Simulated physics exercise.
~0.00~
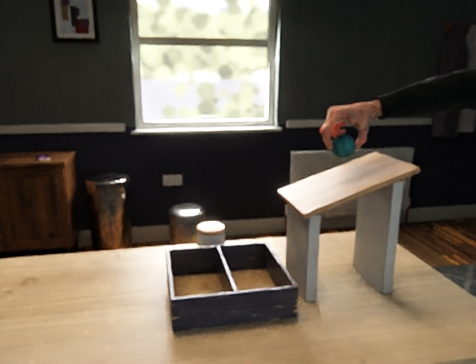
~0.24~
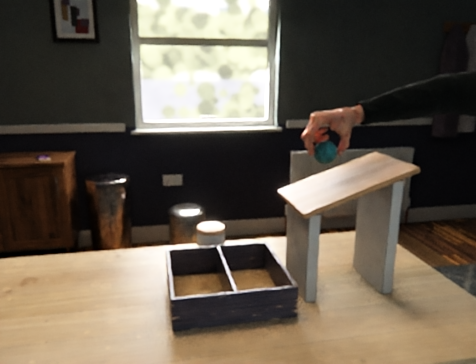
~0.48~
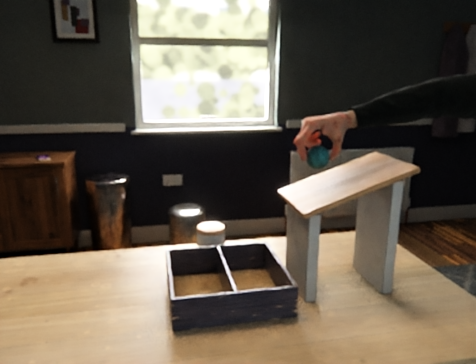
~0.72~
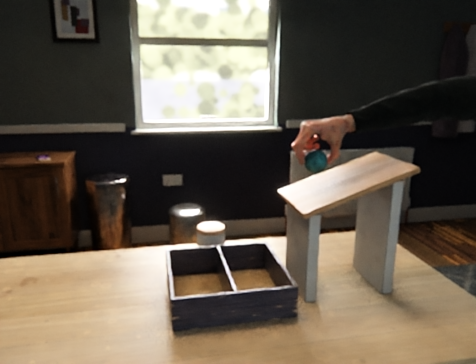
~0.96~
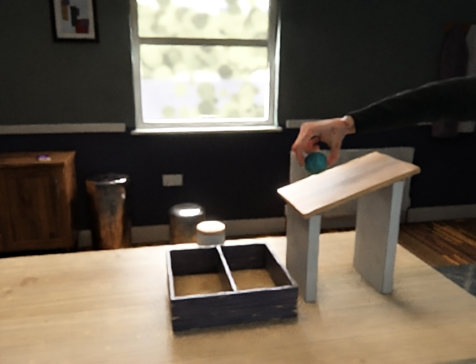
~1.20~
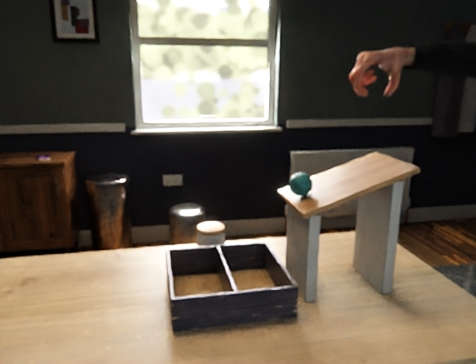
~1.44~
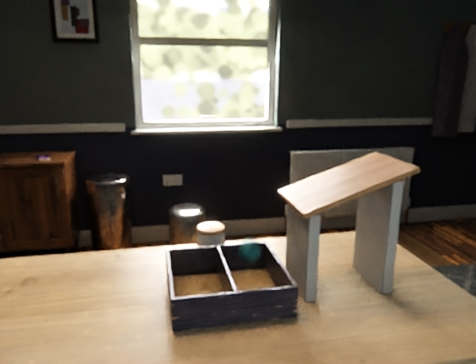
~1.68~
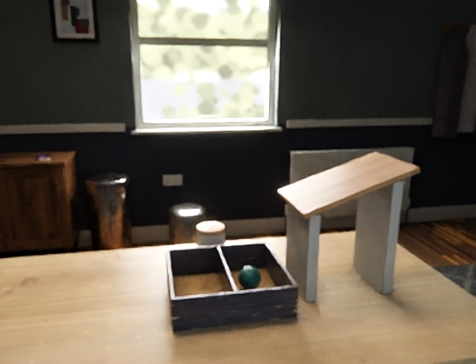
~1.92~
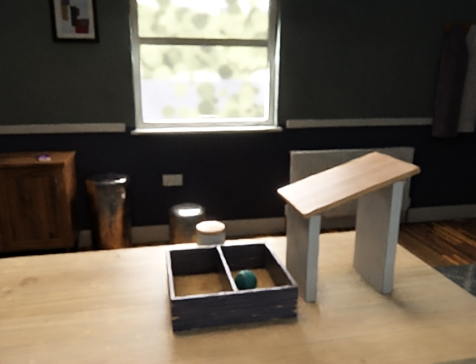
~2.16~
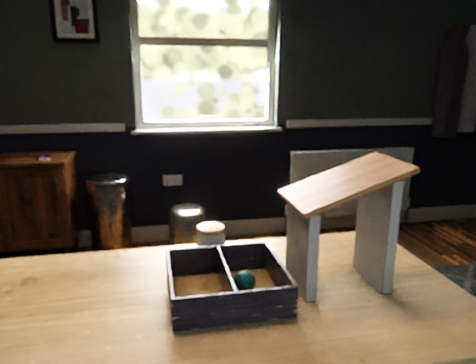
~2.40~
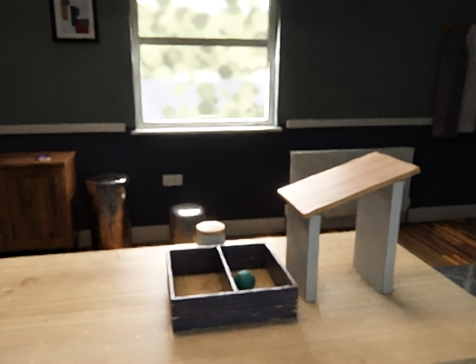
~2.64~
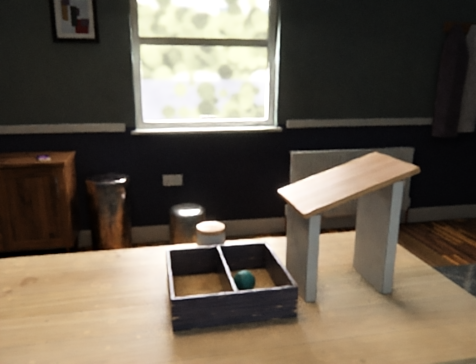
A turquoise ball is held in a person's hand above a sloping wooden board, which stands on two pale supports beside a dark tray with two bays. The hand carries the ball left and slightly down toward the board's lower end, where it pauses. It then lets go and draws back to the right, leaving the ball near the low edge. The ball drops off the edge and falls into the tray's nearer bay, the one next to the board. It shifts slightly left and comes to rest there, while the white jar behind the tray stays in place.
